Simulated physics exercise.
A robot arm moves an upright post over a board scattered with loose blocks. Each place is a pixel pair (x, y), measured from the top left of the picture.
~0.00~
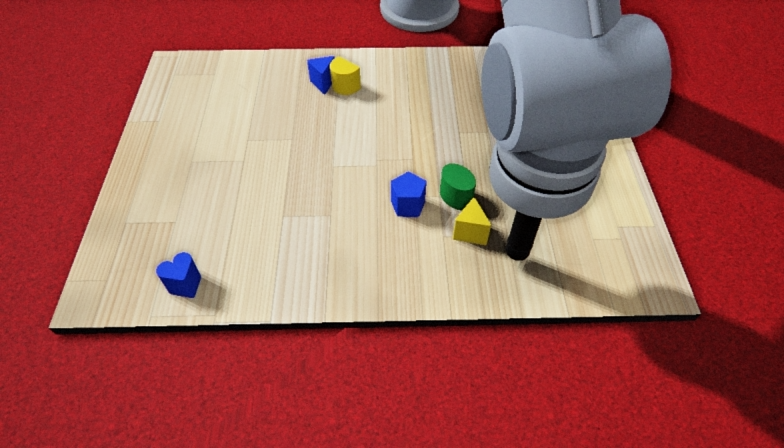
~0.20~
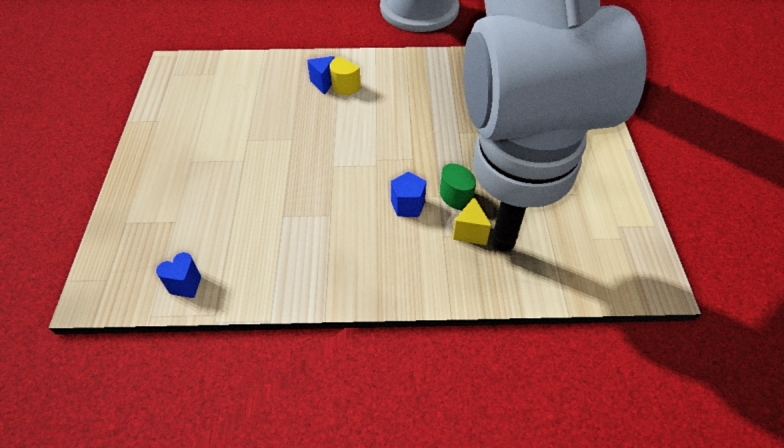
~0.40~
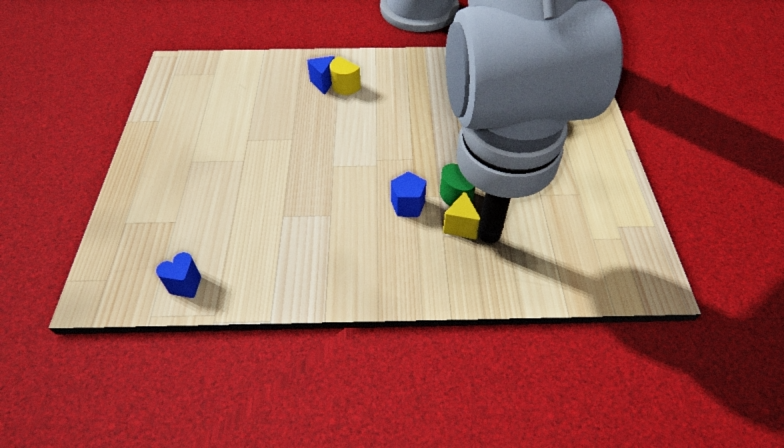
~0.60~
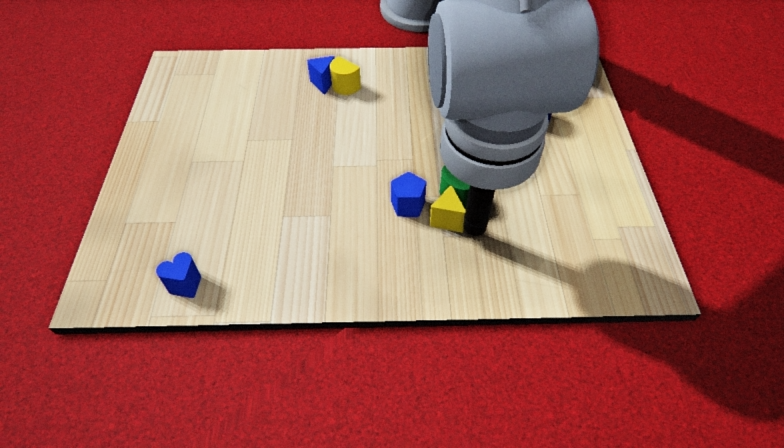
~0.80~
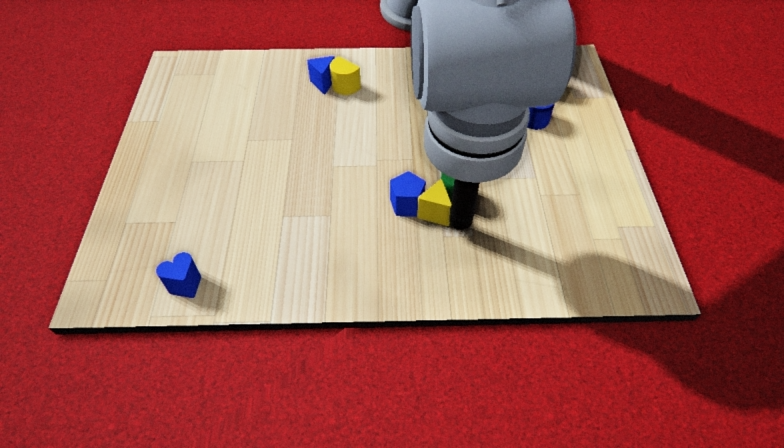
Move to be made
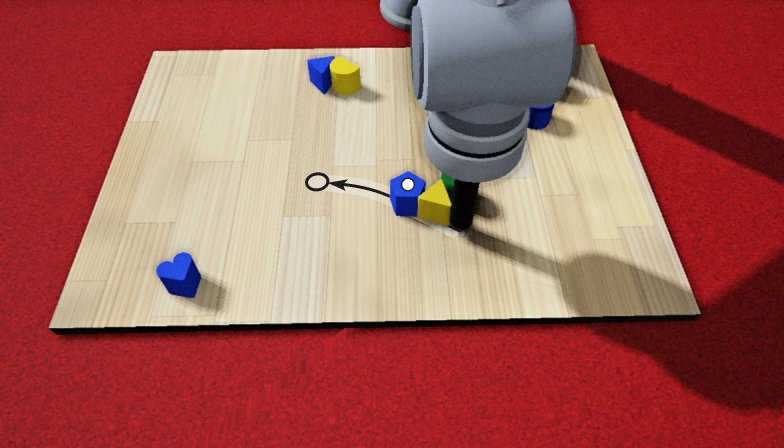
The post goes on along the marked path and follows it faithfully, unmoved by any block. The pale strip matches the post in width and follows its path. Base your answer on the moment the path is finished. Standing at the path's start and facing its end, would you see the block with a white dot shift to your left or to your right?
It's set to shift right.
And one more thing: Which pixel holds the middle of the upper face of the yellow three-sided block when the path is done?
Top centre: (305, 144).
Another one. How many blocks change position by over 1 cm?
Count: Two.
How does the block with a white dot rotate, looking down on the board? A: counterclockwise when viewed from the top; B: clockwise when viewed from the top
It's B.
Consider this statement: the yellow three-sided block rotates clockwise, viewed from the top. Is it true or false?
That claim is true.
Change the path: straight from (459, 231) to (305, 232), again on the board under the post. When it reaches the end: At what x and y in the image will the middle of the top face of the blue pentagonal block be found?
In the picture, that point is around (387, 168).
The drawn path runs from (459, 231) over (413, 207) and (367, 189) to (317, 182); the dot is on the blue pentagonal block.
On the path given first. One third of the way, post at (413, 198); blue pentagonal block at (364, 165), turned 15° clockwise; yellow three-sided block at (388, 173).
Two thirds of the way, post at (366, 179); blue pentagonal block at (322, 144), turned 20° clockwise; yellow three-sided block at (343, 154).
At the end, post at (316, 172); blue pentagonal block at (299, 127), turned 60° clockwise; yellow three-sided block at (305, 144), turned 35° clockwise; green oval block not moved.
